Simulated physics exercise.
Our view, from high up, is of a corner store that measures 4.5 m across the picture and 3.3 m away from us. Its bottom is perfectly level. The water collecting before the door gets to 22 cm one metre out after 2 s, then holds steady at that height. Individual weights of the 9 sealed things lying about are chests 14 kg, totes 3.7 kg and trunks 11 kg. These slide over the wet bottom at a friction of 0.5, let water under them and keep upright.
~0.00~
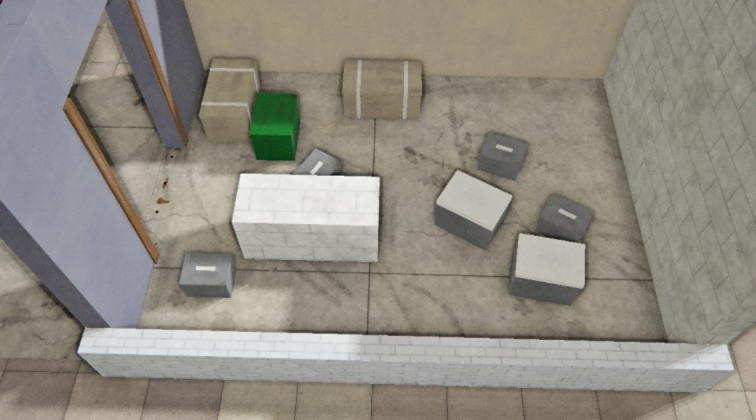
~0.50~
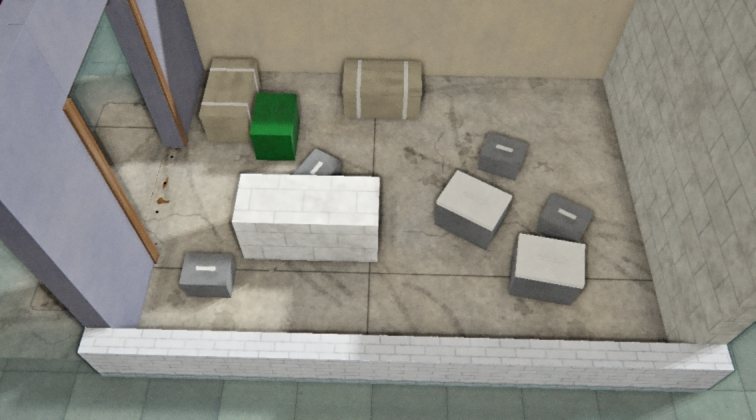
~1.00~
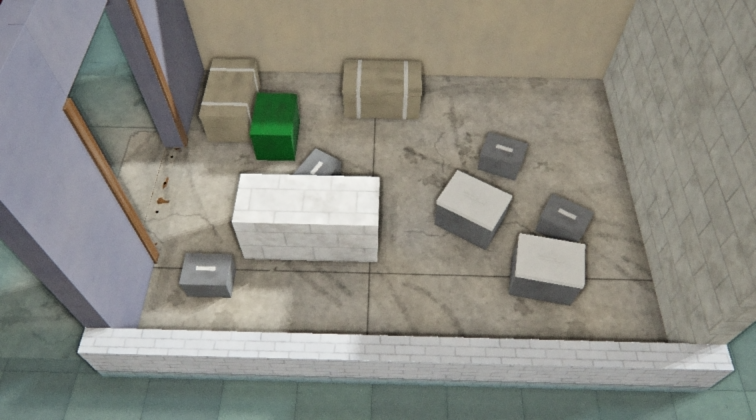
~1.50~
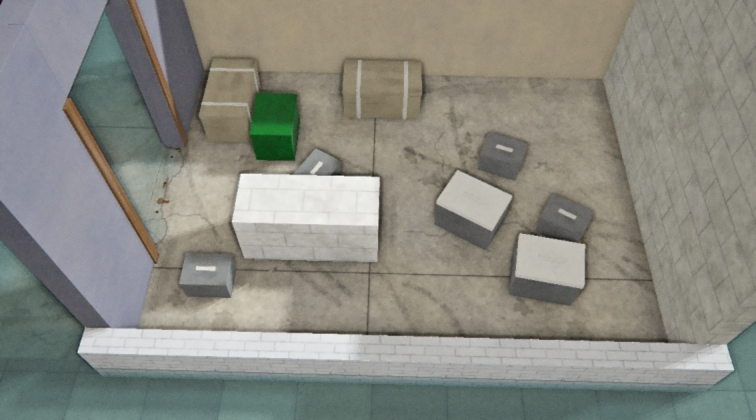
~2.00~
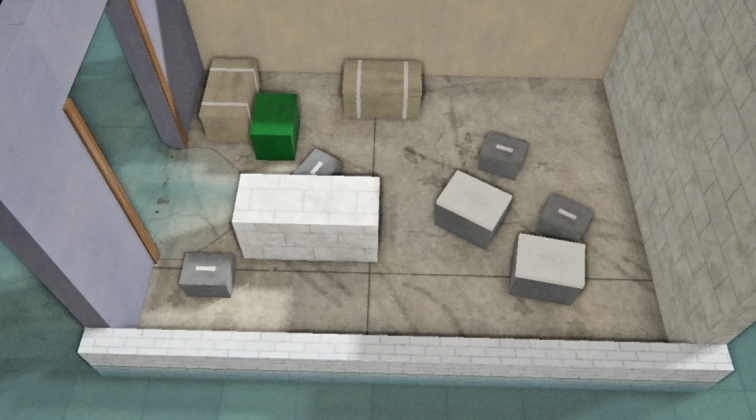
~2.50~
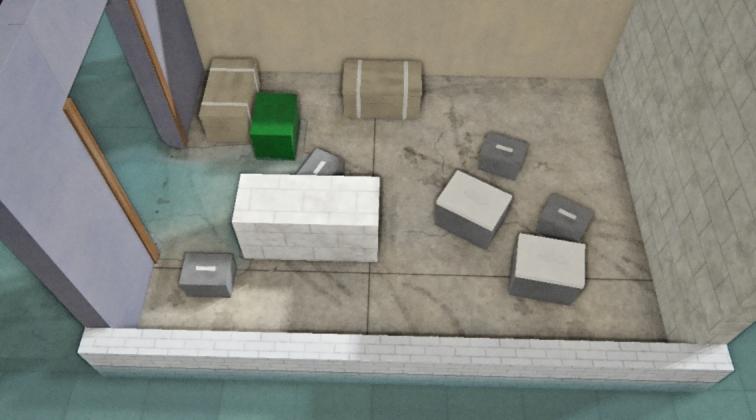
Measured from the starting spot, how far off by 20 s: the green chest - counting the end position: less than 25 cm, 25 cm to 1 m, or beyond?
By then it is long gone from its spot.
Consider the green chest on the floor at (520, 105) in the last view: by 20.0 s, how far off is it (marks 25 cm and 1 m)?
Well, it gets shoved far.
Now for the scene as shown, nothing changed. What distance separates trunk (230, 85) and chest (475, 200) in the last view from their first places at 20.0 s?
In that order: 50 cm, 100 cm.
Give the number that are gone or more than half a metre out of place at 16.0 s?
6 in all.
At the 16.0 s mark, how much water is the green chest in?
Roughly 17 cm.
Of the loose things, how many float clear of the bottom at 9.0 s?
I get 9.
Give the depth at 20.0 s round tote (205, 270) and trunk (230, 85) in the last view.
Depths: Near 22 cm, then near 15 cm.
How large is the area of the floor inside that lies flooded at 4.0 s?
About 8.5 m2.
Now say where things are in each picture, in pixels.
The first picture shows the green chest at (274, 114) rests on the ground; water covers 0.0 m2; 0 of 9 have shifted.
The second picture shows the green chest at (274, 114) rests on the ground; water covers 0.0 m2; 0 of 9 have shifted.
The third picture shows the green chest at (274, 114), on the bottom; 0.0 m2 under water; 0 of 9 have shifted.
The fourth picture shows the green chest at (274, 114) rests on the ground; 0.0 m2 under water; 0 of 9 have shifted.
The fifth picture shows the green chest at (274, 114) rests on the ground; 0.7 m2 under water; 0 of 9 have shifted.
The sixth picture shows the green chest at (274, 114), on the bottom; water covers 1.5 m2; 0 of 9 have shifted.
After 4.0 s the green chest is near (336, 78), 0.8 m from its start, aground; 2 afloat.
After 9.0 s the green chest is near (548, 156), 2.6 m from its start, afloat; 9 afloat.
After 16.0 s the green chest is near (477, 127), 2.0 m from its start, afloat; 9 afloat.
After 20.0 s the green chest is near (457, 266), 2.4 m from its start, afloat; 9 afloat.
